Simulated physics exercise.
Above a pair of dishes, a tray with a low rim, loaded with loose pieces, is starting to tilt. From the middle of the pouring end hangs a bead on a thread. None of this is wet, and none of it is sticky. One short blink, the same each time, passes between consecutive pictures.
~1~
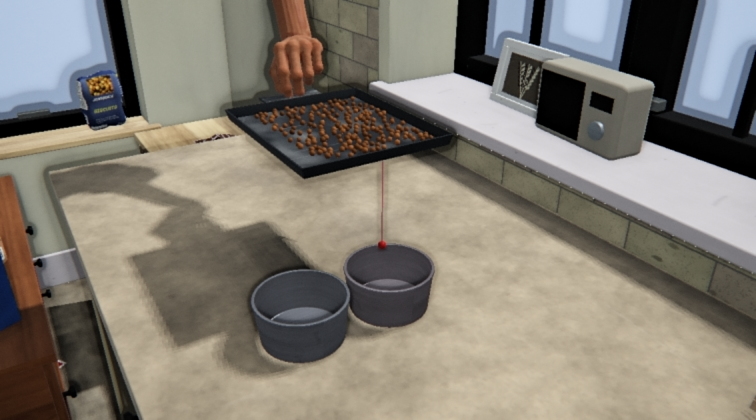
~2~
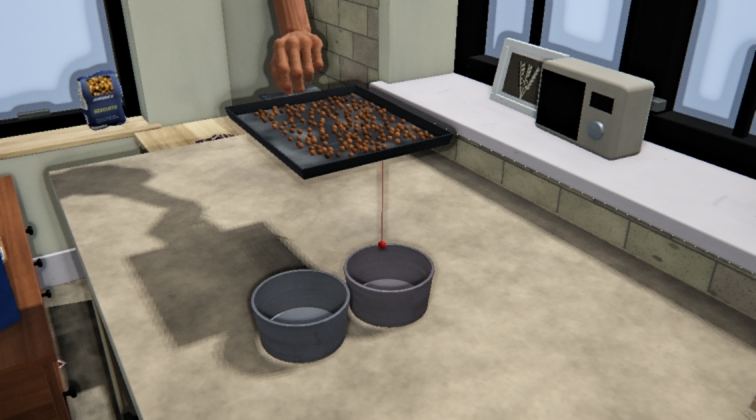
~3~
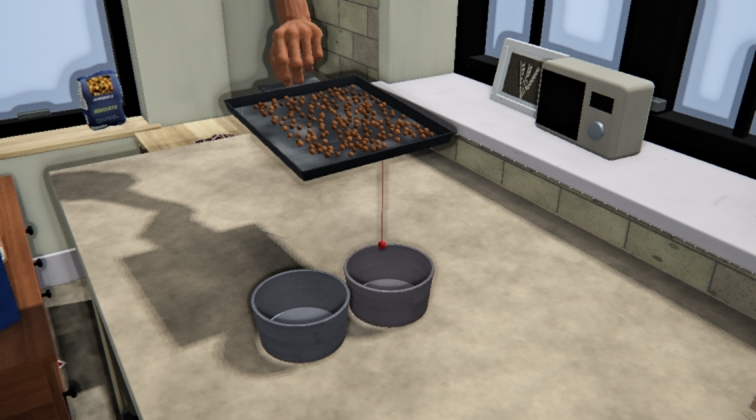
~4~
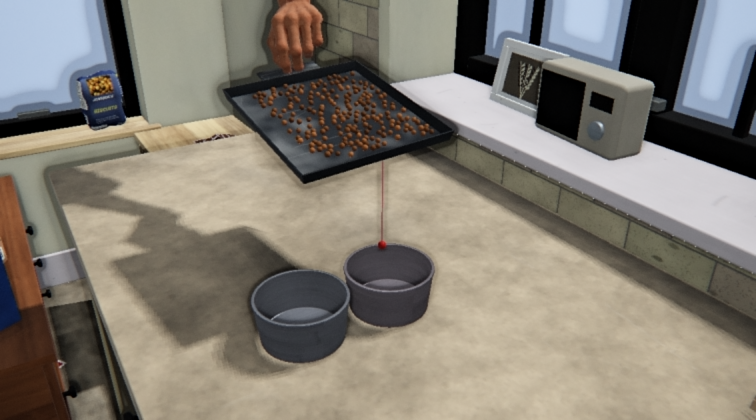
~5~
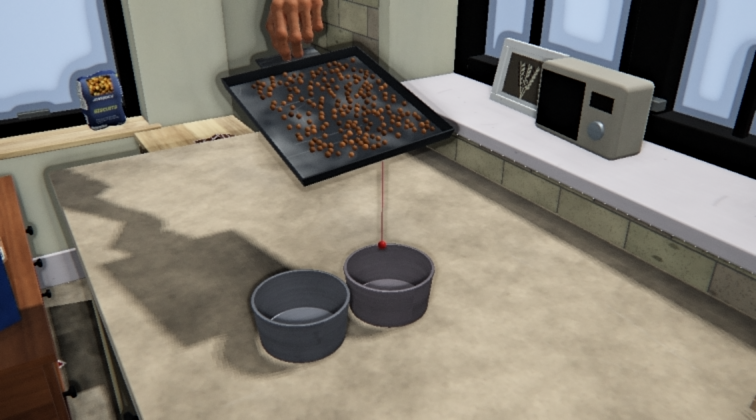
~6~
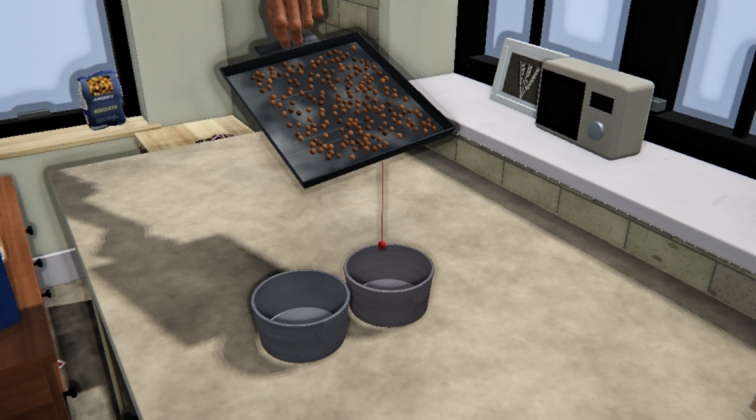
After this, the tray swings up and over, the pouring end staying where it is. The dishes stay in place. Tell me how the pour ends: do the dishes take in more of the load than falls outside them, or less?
Between them the dishes get the bulk of it.
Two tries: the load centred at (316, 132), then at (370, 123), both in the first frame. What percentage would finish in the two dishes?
About 90 %, then about 90 %.
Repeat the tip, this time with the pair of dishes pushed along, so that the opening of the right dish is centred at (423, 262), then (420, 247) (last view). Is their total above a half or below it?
First over half, then over half.
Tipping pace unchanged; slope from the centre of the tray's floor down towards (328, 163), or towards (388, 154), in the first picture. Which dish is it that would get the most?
Going by the two slopes in order, it's the left-side one and then the right-side one.
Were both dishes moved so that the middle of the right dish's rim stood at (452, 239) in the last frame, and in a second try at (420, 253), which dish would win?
Try 1: The dish at left; try 2: The dish at left.
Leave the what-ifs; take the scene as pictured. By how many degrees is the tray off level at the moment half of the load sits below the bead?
100°.
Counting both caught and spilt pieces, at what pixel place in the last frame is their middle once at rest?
At about (311, 327), give or take.
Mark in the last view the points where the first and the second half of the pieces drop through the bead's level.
Near (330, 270) and later near (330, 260).
Shortly afterwards, tray tipped steeply; the bulk on the tray; only a few in the left dish; near a quarter in the air.
Next, tray tipped right over; near a quarter on the tray; near a third in the left dish; a little in the right dish; a little outside both; near a quarter in the air.
Some moments later, tray tipped past a quarter turn; near two thirds in the left dish; near a quarter in the right dish; near a quarter outside both.
In the end, tray tipped past a quarter turn; near two thirds in the left dish; near a quarter in the right dish; near a quarter outside both.
